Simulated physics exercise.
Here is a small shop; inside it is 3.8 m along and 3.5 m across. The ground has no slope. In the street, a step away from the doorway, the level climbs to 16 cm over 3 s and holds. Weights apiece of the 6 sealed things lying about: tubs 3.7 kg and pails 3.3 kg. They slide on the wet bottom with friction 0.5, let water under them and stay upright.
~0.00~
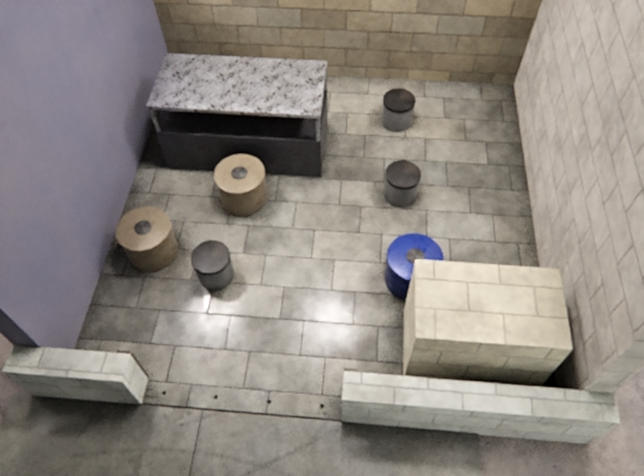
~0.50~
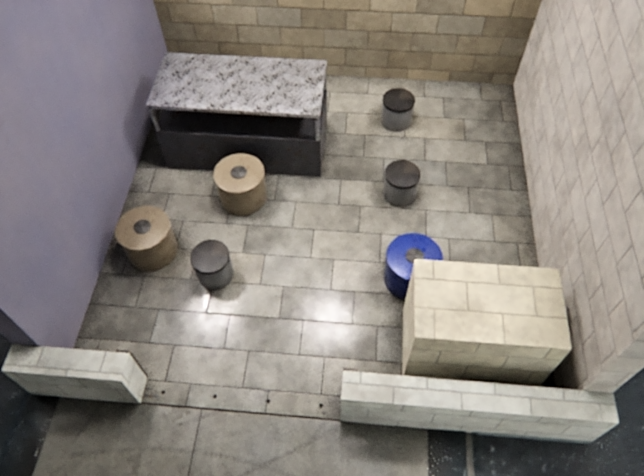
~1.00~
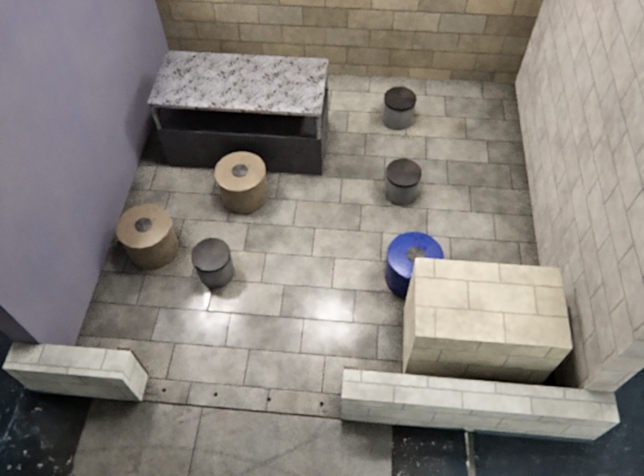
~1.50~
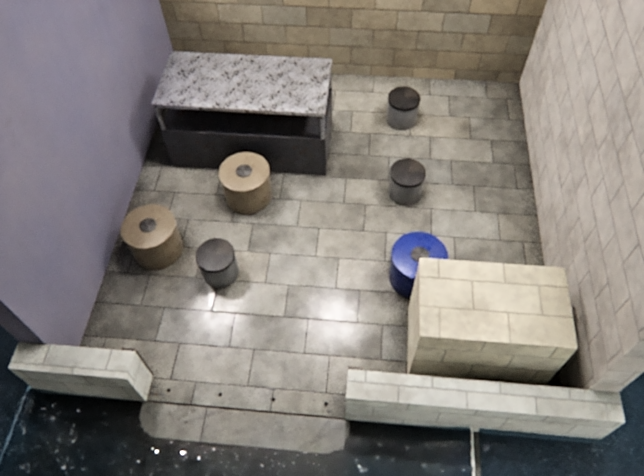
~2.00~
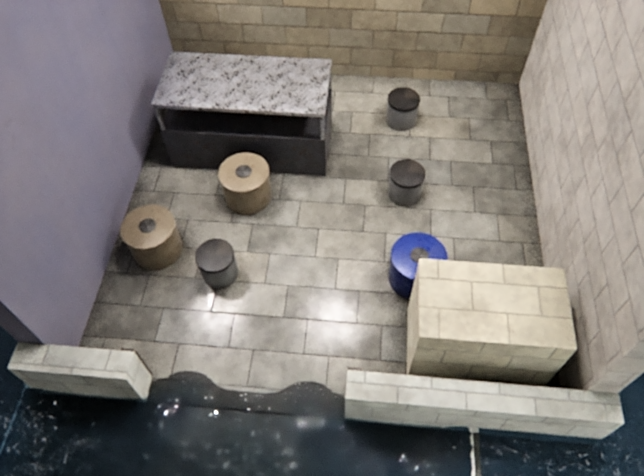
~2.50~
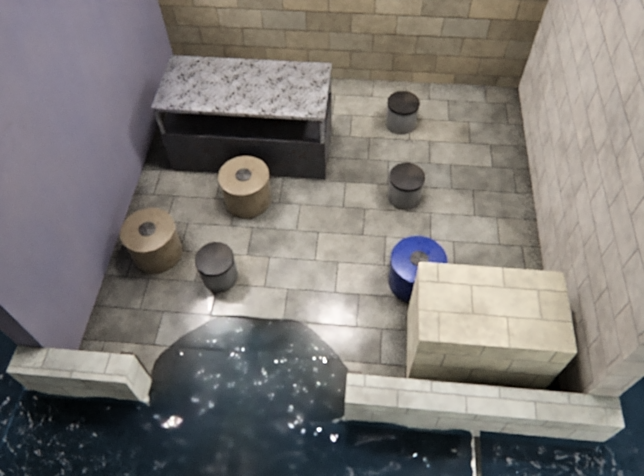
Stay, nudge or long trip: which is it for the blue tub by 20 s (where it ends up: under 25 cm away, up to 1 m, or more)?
Blue tub moves a short way.
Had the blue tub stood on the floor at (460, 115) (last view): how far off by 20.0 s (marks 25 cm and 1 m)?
It travels far.
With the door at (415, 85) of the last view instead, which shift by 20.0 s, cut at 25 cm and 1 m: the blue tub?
In that case the blue tub travels far.
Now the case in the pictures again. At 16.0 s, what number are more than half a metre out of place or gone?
By then 4.
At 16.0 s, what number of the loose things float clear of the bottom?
I count 6.
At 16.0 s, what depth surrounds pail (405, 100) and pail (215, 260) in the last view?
About 16 and 14 cm.
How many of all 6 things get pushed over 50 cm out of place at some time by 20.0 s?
That makes 6.
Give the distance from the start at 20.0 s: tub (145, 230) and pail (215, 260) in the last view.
In that order: 40 cm, 100 cm.
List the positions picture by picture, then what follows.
The blue tub at (415, 256) rests on the ground; 0.0 m2 under water; 0 of 6 have shifted, in the first picture.
The blue tub at (415, 256) rests on the ground; water covers 0.0 m2; 0 of 6 have shifted, in the second picture.
The blue tub at (416, 255) rests on the ground; 0.0 m2 under water; 0 of 6 have shifted, in the third picture.
The blue tub at (420, 255), on the bottom; water covers 0.0 m2; 0 of 6 have shifted, in the fourth picture.
The blue tub at (419, 256) rests on the ground; water covers 0.0 m2; 0 of 6 have shifted, in the fifth picture.
The blue tub at (419, 259) rests on the ground; 0.7 m2 under water; 0 of 6 have shifted, in the sixth picture.
After 4.0 s the blue tub is near (419, 259), 0.0 m from its start, aground; 0 afloat.
After 9.0 s the blue tub is near (473, 248), 0.4 m from its start, afloat; 6 afloat.
After 16.0 s the blue tub is near (415, 218), 0.4 m from its start, afloat; 6 afloat.
After 20.0 s the blue tub is near (448, 201), 0.6 m from its start, afloat; 6 afloat.
